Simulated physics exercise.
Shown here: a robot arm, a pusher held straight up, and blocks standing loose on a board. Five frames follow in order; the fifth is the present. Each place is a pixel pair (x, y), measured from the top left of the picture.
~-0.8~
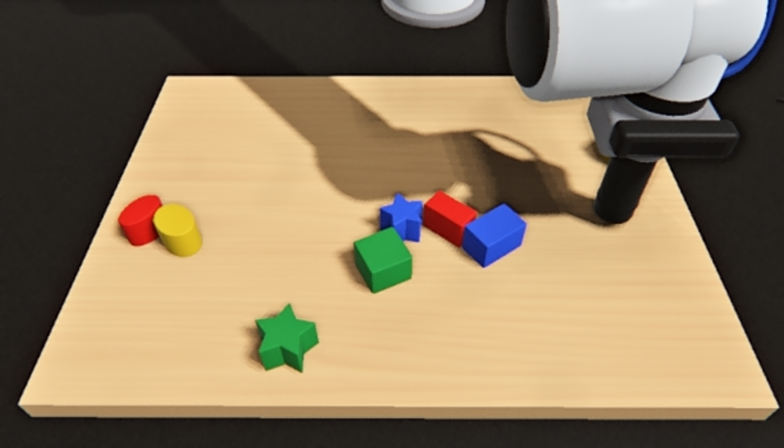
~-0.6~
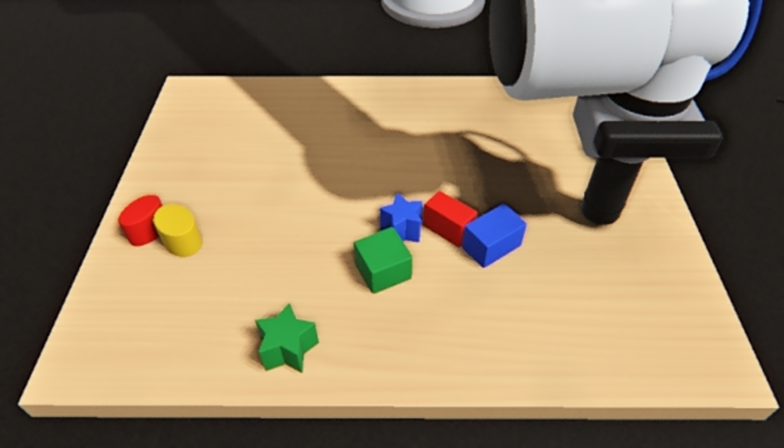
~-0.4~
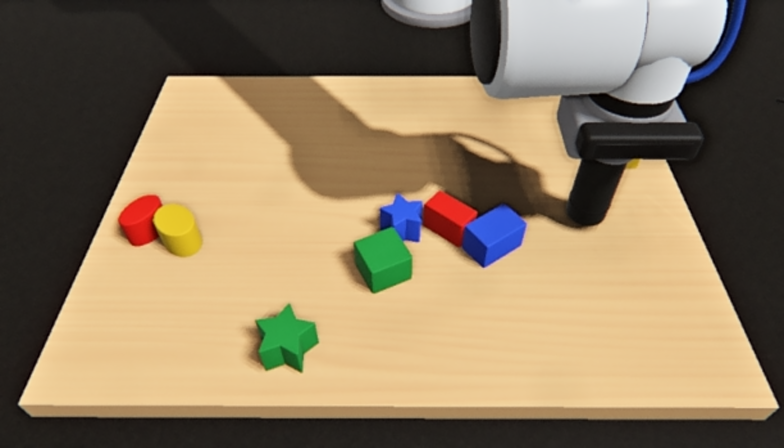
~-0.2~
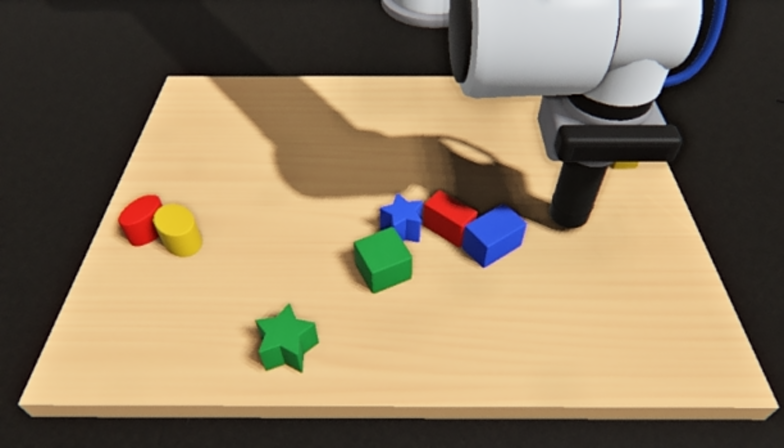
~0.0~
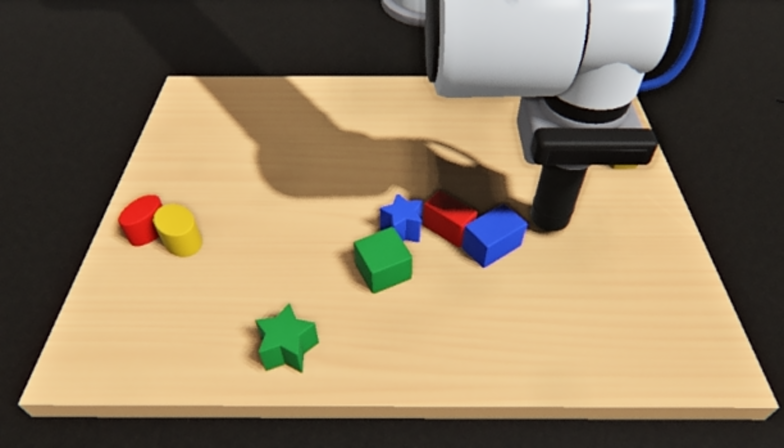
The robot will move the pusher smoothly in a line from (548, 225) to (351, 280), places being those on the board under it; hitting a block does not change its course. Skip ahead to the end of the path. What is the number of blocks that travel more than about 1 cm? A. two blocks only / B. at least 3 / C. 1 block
That would be B.
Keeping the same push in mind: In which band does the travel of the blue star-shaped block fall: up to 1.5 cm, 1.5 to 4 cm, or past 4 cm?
The block shifts between 1.5 and 4 cm.
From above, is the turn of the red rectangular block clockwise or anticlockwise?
Bird's-eye view: Clockwise.
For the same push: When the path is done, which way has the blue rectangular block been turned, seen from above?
Rotates counter-clockwise.
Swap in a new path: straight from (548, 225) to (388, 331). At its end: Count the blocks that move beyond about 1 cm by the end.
It should be two, as far as I can tell.
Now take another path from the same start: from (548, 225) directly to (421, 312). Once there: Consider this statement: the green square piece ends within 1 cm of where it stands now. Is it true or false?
The statement is incorrect.
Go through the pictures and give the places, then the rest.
In the first picture, pusher tip at (612, 211); block tops, green square piece at (383, 249); blue star-shaped block at (403, 209); red rectangular block at (451, 207); blue rectangular block at (496, 224).
In the second picture, pusher at (600, 212); blocks unchanged.
In the third picture, pusher at (585, 213); blocks unchanged.
In the fourth picture, pusher at (568, 215); blocks unchanged.
In the fifth picture, pusher at (550, 218); green square piece at (383, 249); blue star-shaped block at (403, 209); red rectangular block at (451, 207); blue rectangular block at (496, 224).
On the path given first. One third of the way, pusher at (485, 236); red rectangular block at (443, 206), turned 20° clockwise; blue rectangular block at (452, 244).
Two thirds of the way, pusher at (418, 254); green square piece at (370, 255), turned 45° clockwise; blue star-shaped block at (376, 197); red rectangular block at (418, 210), turned 115° clockwise; blue rectangular block at (405, 277), turned 35° anticlockwise.
At the end, pusher at (351, 273); green square piece at (303, 282), turned 25° clockwise; blue star-shaped block at (376, 197); red rectangular block at (418, 210), turned 115° clockwise; blue rectangular block at (390, 291), turned 75° anticlockwise.
